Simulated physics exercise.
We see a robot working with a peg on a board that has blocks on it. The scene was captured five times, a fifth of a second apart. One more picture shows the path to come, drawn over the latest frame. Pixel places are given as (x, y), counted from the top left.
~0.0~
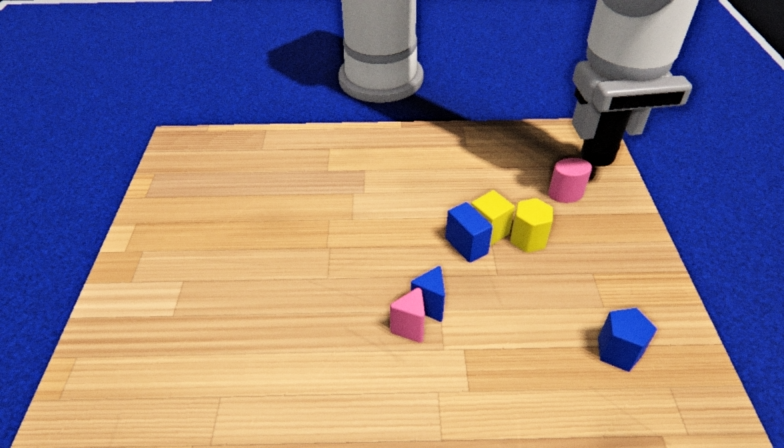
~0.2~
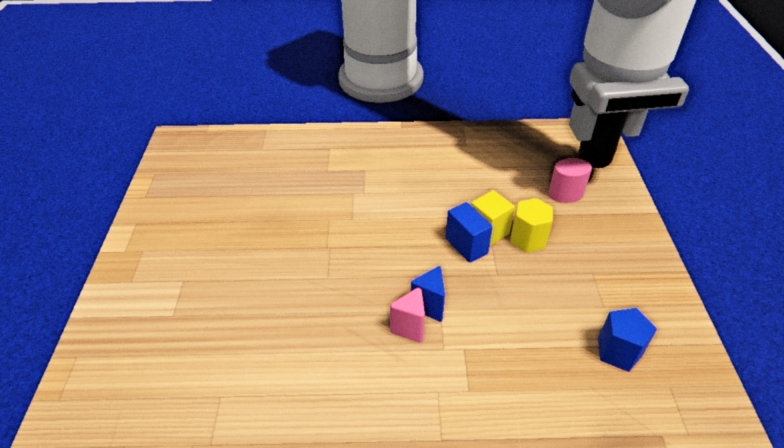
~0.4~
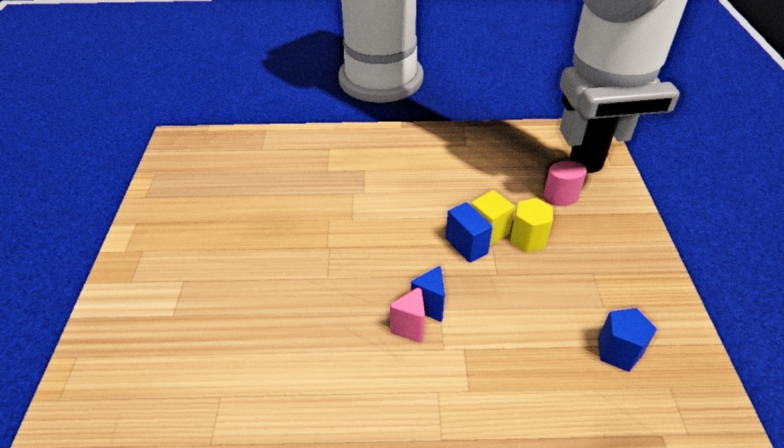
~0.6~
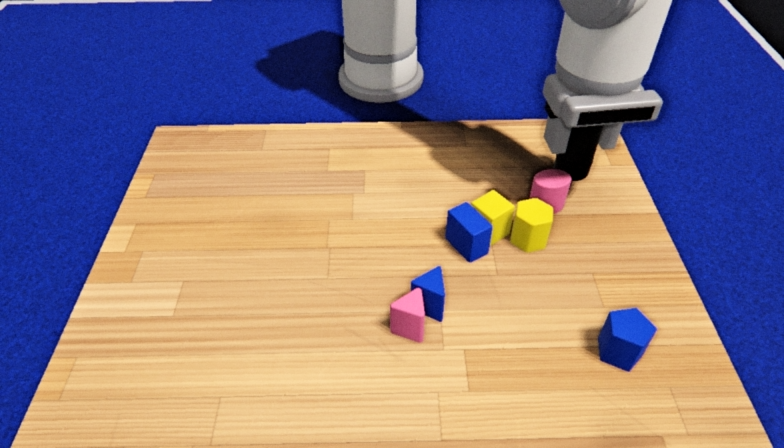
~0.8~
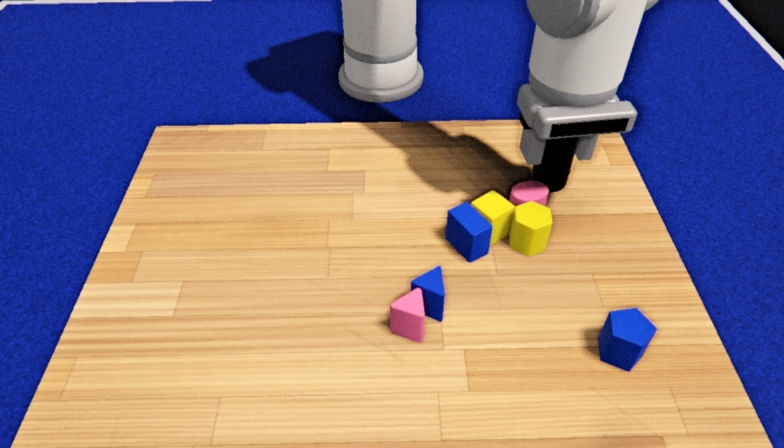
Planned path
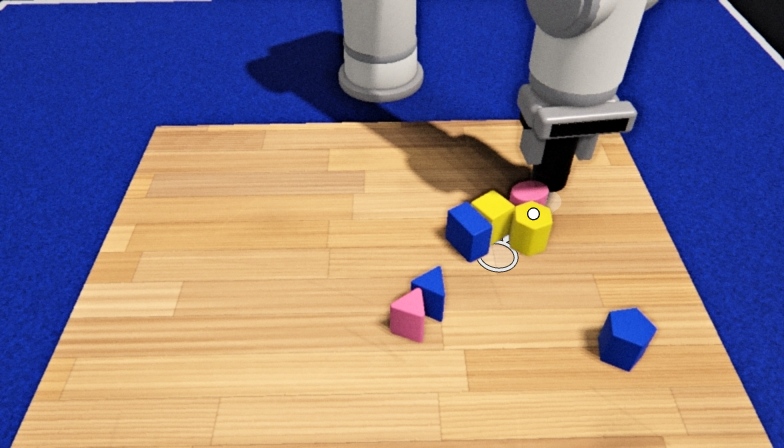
Robot arm pushing a pink cylinder leftward across a wooden board towards yellow blocks, slightly nudging the yellow hexagon beside it.
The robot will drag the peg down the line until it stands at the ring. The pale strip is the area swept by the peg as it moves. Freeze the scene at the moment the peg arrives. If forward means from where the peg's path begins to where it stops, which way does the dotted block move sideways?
Toward the left.
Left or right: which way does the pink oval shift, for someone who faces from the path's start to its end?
The shift goes right.
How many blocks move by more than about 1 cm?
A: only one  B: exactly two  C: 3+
I choose C.
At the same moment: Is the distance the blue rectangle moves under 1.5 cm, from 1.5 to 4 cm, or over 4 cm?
The answer will be the long band, over 4 cm.
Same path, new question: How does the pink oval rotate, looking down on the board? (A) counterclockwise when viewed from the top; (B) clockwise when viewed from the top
B
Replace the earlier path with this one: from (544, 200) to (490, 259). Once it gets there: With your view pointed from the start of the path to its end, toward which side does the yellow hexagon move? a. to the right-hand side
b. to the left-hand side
Option b.
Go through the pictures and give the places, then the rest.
In the first frame, peg tip (597, 157); block tops, blue rectangle (470, 217); yellow square (493, 203); pink oval (574, 166); yellow hexagon (535, 211).
In the second frame, peg (595, 159); blocks unchanged.
In the third frame, peg (586, 163); pink oval (568, 169).
In the fourth frame, peg (571, 171); pink oval (553, 177).
In the fifth frame, peg (548, 182); blue rectangle (470, 217); yellow square (493, 203); pink oval (530, 190); yellow hexagon (533, 214).
Path on the board, from (544, 200) via (517, 224), ending at (497, 256); the dot is on the yellow hexagon.
On the path given first. One third of the way, peg (529, 197); blue rectangle (451, 225); yellow square (473, 212); pink oval (507, 204), turned 15° clockwise; yellow hexagon (527, 225), turned 55° anticlockwise.
Two thirds of the way, peg (512, 217); blue rectangle (422, 234); yellow square (446, 221); pink oval (484, 219), turned 40° clockwise; yellow hexagon (525, 234), turned 90° anticlockwise.
At the end, peg (500, 238); blue rectangle (401, 236), turned 10° clockwise; yellow square (428, 226), turned 15° clockwise; pink oval (467, 234), turned 70° clockwise; yellow hexagon (528, 253), turned 140° anticlockwise.
